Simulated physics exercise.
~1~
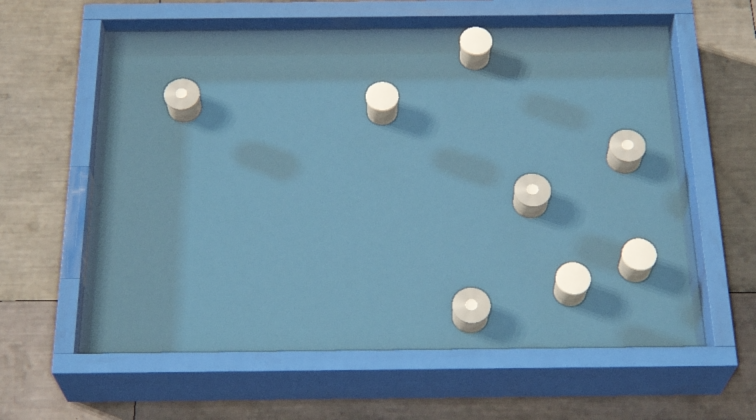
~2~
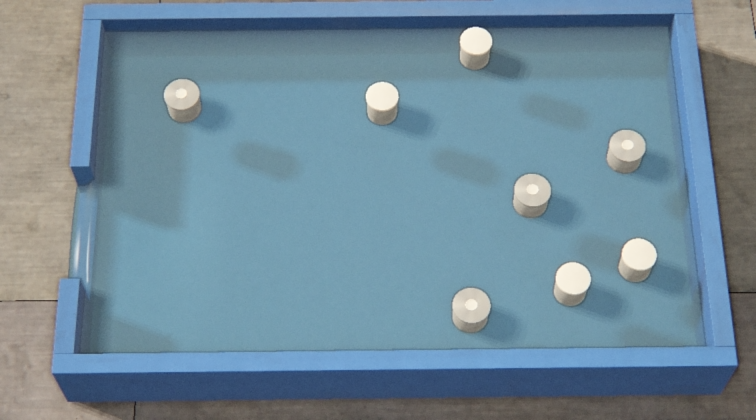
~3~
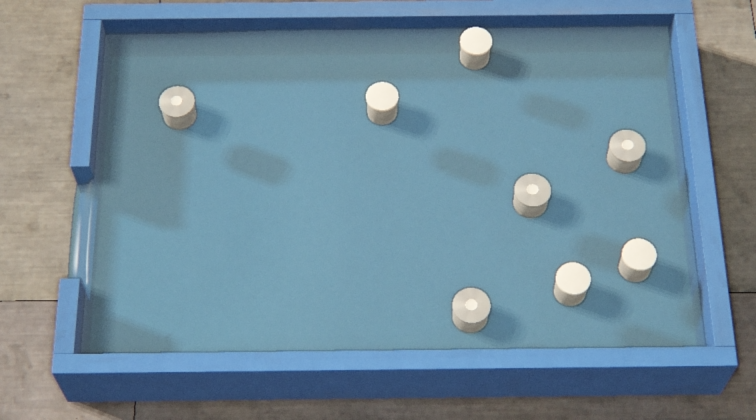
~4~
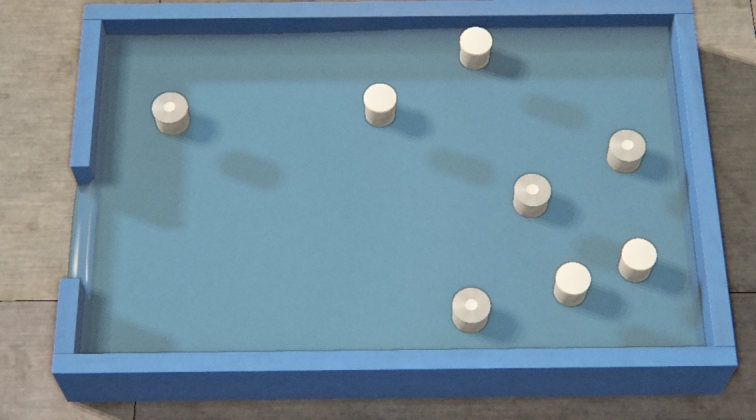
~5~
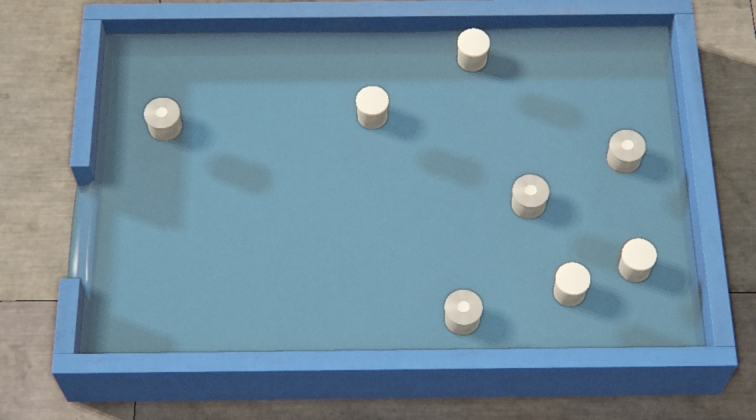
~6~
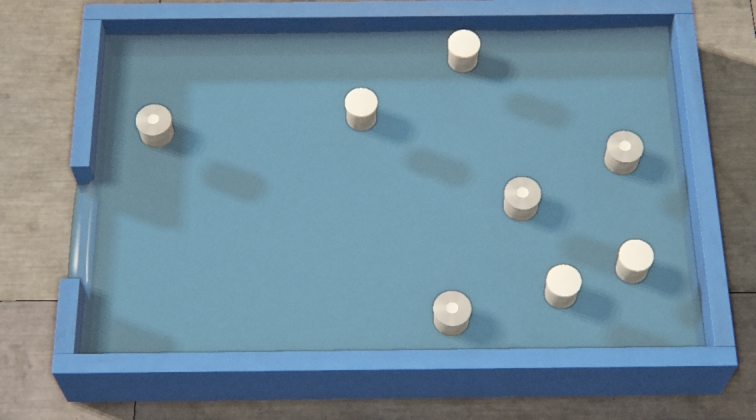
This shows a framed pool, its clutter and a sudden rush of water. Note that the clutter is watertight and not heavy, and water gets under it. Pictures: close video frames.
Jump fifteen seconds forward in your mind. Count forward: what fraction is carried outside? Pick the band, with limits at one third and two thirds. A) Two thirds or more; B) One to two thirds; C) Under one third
C, under one third.
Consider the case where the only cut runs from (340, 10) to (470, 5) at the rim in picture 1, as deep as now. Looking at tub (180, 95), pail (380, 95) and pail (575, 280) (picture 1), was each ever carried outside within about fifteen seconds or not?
Same order as asked: Exits, exits, never leaves.
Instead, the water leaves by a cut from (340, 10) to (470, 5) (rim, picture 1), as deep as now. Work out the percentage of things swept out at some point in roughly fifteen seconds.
I make it 50 per cent.
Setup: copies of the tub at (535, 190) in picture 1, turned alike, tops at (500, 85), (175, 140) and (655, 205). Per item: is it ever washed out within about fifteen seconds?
Taking them in turn: Held back, flushed away and held back.
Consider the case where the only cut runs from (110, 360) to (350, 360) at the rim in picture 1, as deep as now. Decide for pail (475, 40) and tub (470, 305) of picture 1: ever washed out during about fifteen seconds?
In that order: Left behind, through.
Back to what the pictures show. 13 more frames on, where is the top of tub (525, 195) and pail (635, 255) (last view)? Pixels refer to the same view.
They'd be somewhere near (469, 202) and (611, 263).
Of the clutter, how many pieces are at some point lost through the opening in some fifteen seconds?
I count 1.
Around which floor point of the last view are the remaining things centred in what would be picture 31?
I'd put it roughly at (431, 229).
A moment on, 0 of 8 are out; 8 afloat.
Next, 1 of 8 are out; 7 afloat.
Later, 1 of 8 are out; 7 afloat.
In the end, 1 of 8 are out; 7 afloat.
